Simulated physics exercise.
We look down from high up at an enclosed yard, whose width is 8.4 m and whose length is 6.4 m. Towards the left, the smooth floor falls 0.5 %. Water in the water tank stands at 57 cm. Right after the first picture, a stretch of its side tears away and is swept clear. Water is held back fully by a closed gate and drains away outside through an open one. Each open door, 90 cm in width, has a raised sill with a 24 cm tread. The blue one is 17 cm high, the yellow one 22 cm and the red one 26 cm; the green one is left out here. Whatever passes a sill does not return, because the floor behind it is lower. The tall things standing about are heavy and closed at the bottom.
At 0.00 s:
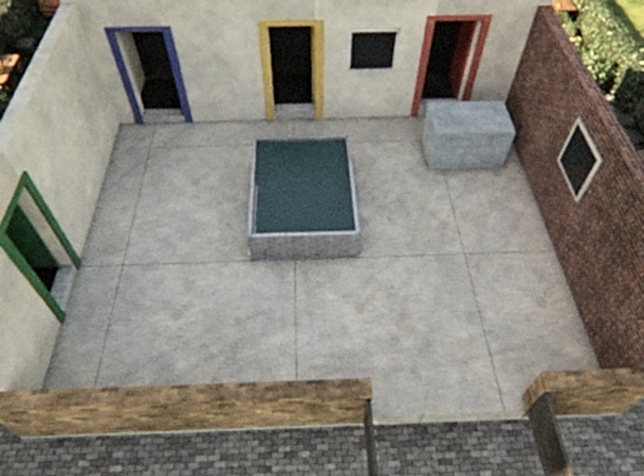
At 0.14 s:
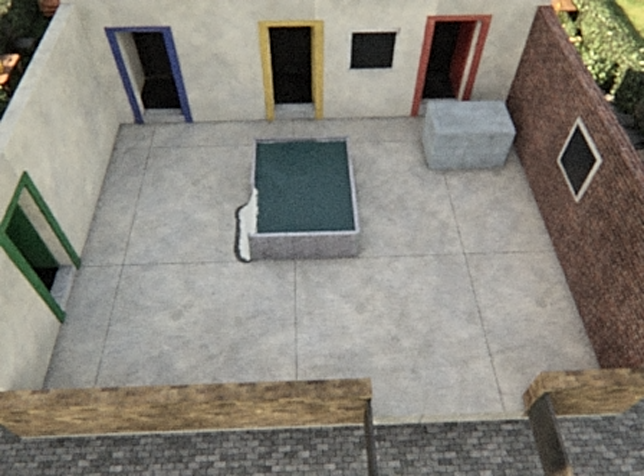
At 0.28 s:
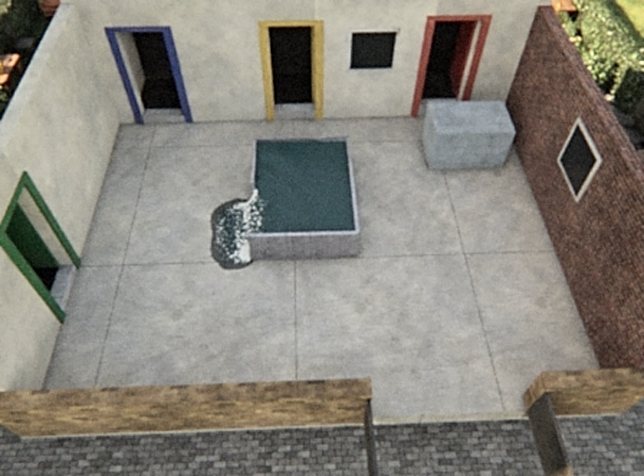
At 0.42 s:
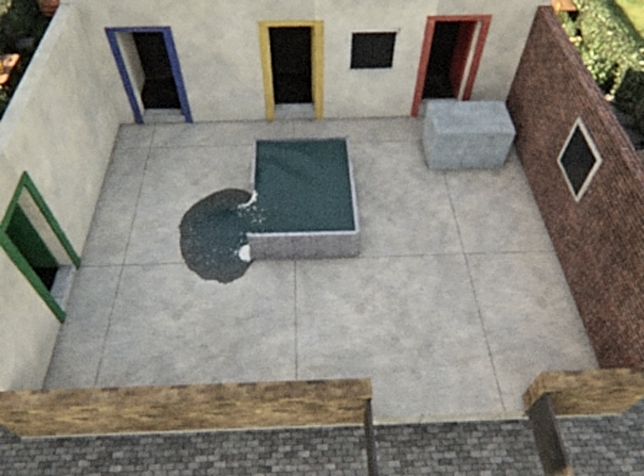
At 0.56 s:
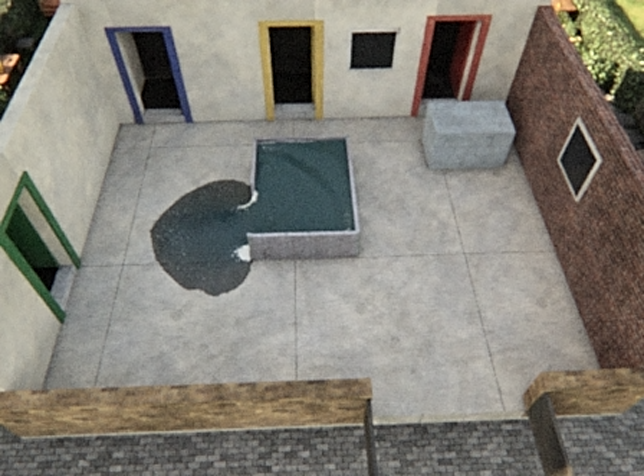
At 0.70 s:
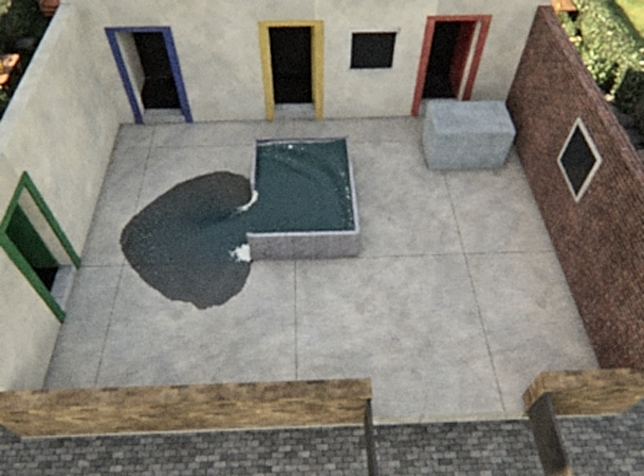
Water burst through the left side of a raised tank in a walled yard with coloured doorways, splashed onto the bare floor, and spread leftward in a widening dark pool toward the green doorway.
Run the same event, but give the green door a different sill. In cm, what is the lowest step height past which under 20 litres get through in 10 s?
Close to 19 cm is just enough.
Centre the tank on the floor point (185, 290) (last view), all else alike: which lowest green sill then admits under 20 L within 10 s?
Then roughly 30 cm.
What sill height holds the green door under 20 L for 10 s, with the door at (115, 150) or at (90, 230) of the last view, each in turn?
Around 9.0 and 21 cm respectively.
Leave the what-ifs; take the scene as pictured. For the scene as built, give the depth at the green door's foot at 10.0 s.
About 8.5 centimetres deep.
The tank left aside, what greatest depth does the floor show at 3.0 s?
Around 30 centimetres.
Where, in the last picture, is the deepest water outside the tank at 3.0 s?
Near pixel (39, 401).
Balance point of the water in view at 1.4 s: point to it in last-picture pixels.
(262, 217).
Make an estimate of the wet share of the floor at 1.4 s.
20 %.
After 1.4 s water covers 20 % of the floor, deepest (32 cm) near (245, 247); 19 cm at the green door, 0 litres in over its 15 cm sill.
After 3.0 s water covers 30 % of the floor, deepest (30 cm) near (39, 401); 21 cm at the green door, 41 litres in over its 15 cm sill.
After 10.0 s water covers 90 % of the floor, deepest (9 cm) near (49, 367); 9 cm at the green door, 53 litres in over its 15 cm sill.
At the green door as built, the water arrived by 1.2 s and peaked near 26 cm at 2.2 s.
Run again over the same 10 s with other heights there, 48 litres in over 15.5 cm, 9 litres over 21 cm. The limit of 20 litres is kept from about 19 cm up.
